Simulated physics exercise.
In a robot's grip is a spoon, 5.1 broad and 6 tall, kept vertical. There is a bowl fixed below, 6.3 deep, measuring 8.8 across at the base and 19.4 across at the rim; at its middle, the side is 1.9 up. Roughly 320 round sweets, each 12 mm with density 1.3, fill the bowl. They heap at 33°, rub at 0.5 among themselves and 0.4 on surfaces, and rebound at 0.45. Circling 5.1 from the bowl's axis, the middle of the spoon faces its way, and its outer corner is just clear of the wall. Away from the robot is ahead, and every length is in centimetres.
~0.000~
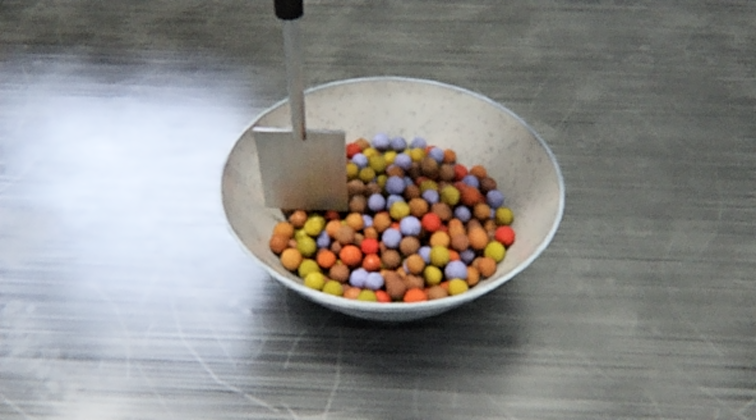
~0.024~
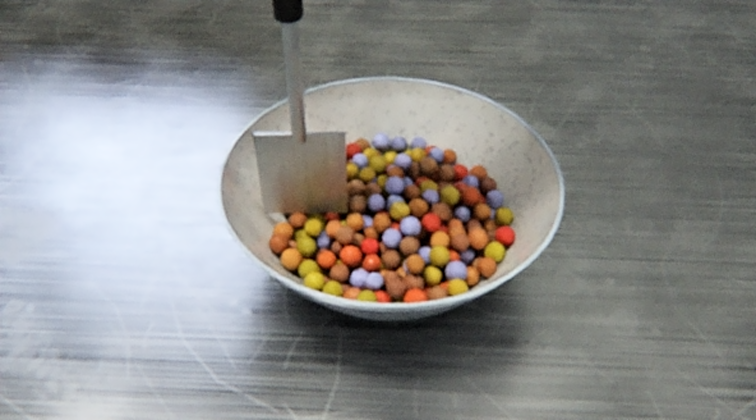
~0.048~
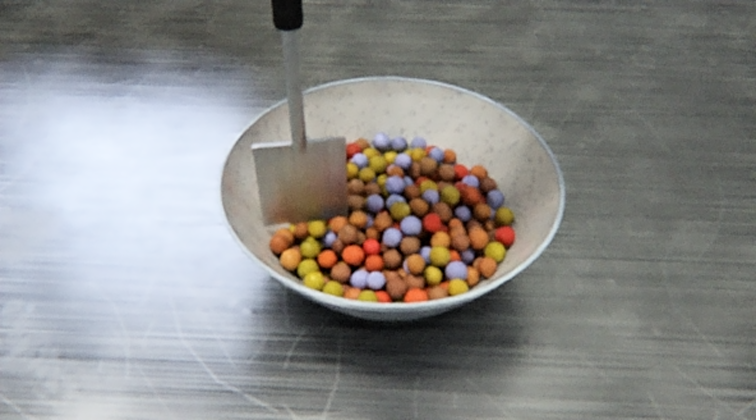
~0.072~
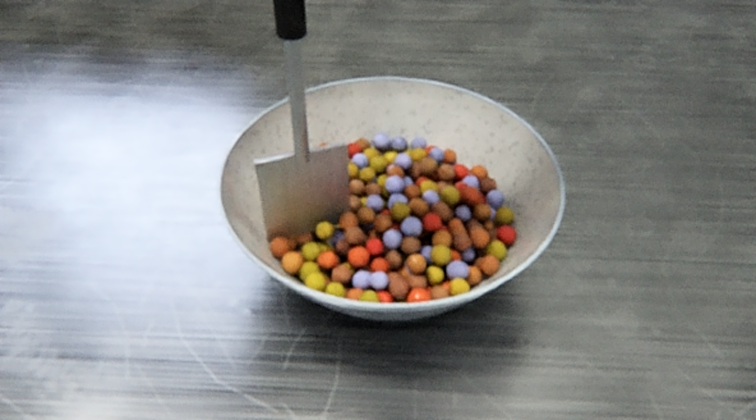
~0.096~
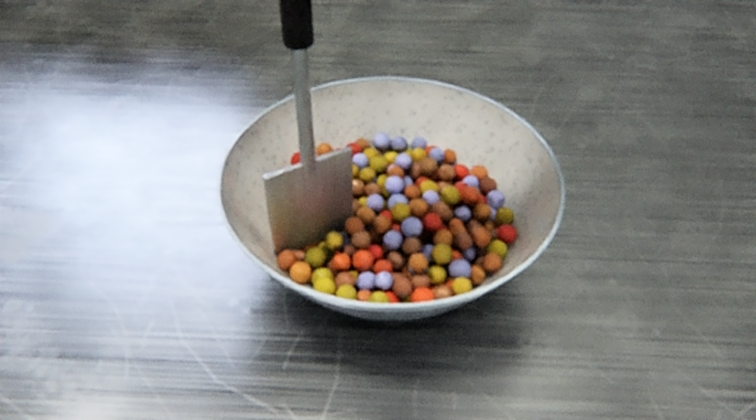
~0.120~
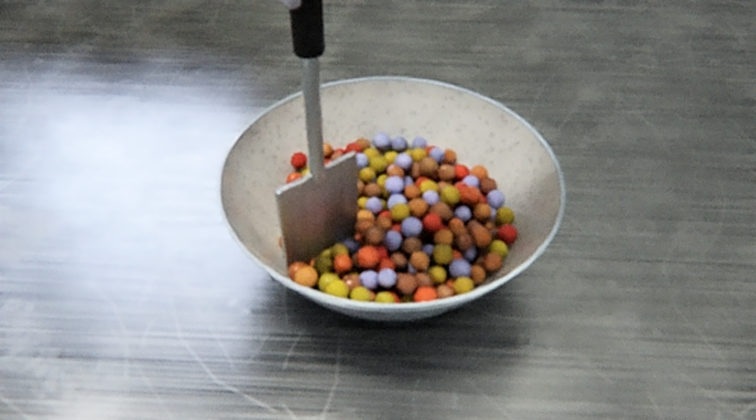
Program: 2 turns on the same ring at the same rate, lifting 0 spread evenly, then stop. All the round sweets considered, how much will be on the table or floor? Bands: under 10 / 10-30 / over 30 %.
10-30 %.
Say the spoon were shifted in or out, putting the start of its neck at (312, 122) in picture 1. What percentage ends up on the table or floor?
Table or floor share: Near 15 %.
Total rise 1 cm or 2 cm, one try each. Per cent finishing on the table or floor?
Trial one: Roughly 5 %; trial two: Roughly 0 %.
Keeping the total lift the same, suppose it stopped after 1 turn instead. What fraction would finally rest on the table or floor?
I'd reckon near 10 per cent.
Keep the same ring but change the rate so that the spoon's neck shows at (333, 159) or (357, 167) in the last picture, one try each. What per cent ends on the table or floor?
About 20 per cent, then about 30 per cent.
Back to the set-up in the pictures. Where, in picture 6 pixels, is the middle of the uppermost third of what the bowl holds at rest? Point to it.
I'd say close to (326, 241).
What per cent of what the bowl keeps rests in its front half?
Near 65 per cent of what stays in the bowl.
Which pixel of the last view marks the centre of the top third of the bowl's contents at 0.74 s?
Somewhere around (306, 170) in the last view.
After 0.74 s, 310° round, highest piece 8 above the table; 298 in the bowl, 13 on the table or floor, 4 in flight or on the tool.
After 1.36 s, 218° round, highest piece 8 above the table; 269 in the bowl, 43 on the table or floor, 3 in flight or on the tool.
After 1.87 s, 0° round, highest piece 6 above the table; 261 in the bowl, 54 on the table or floor.
After 2.57 s, 0° round, highest piece 6 above the table; 261 in the bowl, 54 on the table or floor.
In the end, 261 in the bowl, 54 on the table or floor. That is 17 % on the table or floor.
